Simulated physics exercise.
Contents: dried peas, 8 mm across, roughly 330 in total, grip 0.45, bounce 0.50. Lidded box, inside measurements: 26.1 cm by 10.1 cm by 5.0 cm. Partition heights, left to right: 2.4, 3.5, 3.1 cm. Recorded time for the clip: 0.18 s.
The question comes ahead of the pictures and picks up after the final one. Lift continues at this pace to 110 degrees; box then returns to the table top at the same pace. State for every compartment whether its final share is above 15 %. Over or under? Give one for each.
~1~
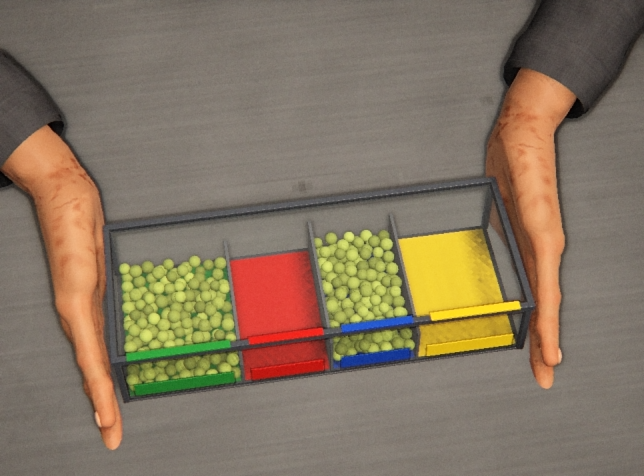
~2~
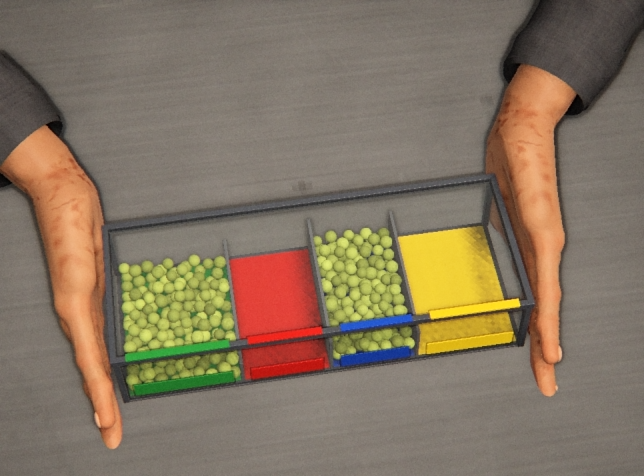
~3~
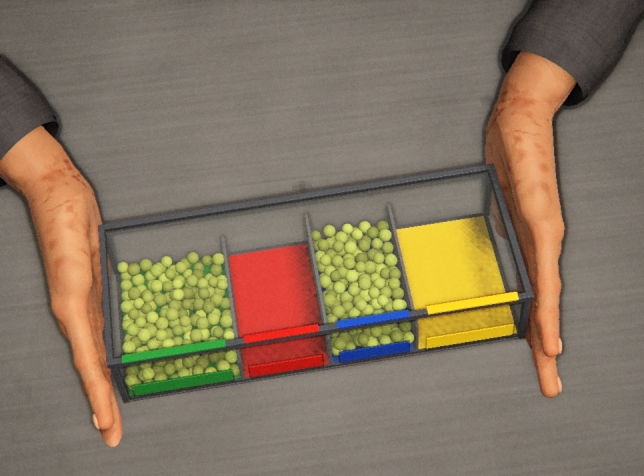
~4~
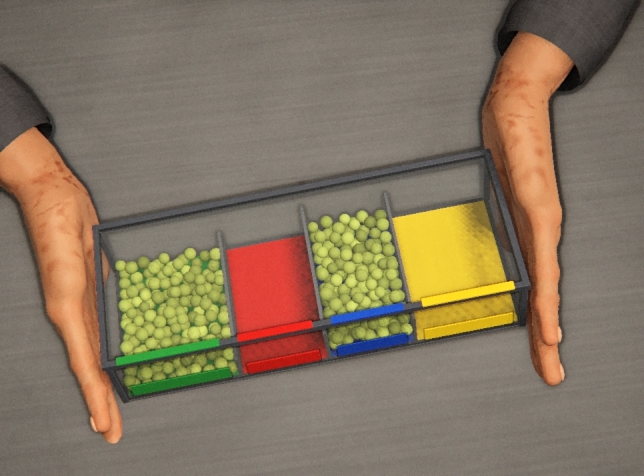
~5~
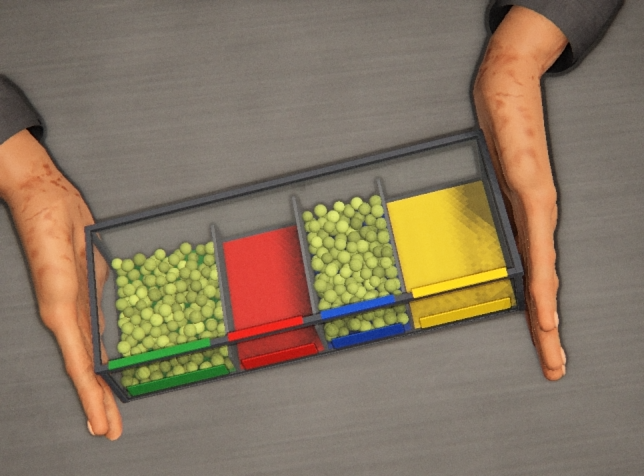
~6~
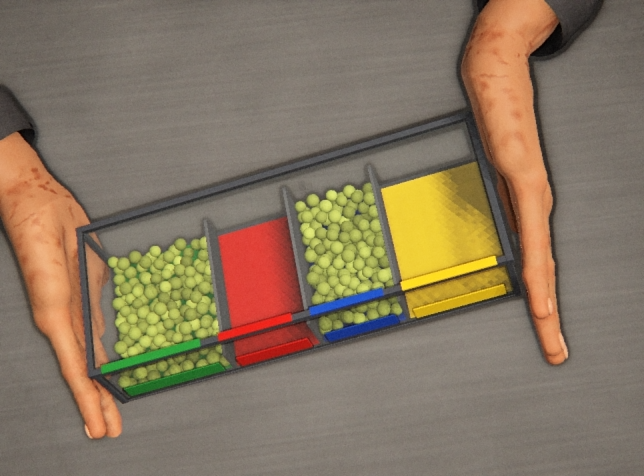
Red under; blue over; green over; yellow under.
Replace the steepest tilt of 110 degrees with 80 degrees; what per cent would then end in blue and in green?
In per cent, blue 40 and green 55.
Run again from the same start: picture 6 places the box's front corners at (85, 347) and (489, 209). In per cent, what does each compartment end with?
Per cent by compartment: Red 5, blue 40, green 60, yellow 0.
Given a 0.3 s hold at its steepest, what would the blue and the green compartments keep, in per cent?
Final amounts, blue 40% and green 60%.
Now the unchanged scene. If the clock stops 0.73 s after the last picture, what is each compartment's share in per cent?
Shares - red: 5; blue: 40; green: 55; yellow: 0.
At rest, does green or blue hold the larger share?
The green compartment ends up with more.
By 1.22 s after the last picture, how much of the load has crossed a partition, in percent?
Near 10 per cent of it.
Then, 0.73 s after the last picture, tilt 110 degrees; red 5 %, blue 40 %, green 55 %.
Then, 1.22 s after the last picture, tilt 49 degrees; blue 40 %, green 60 %.
Then, 1.78 s after the last picture, tilt 0 degrees; blue 40 %, green 60 %.
In the end, red 0 %, blue 40 %, green 60 %, yellow 0 %.
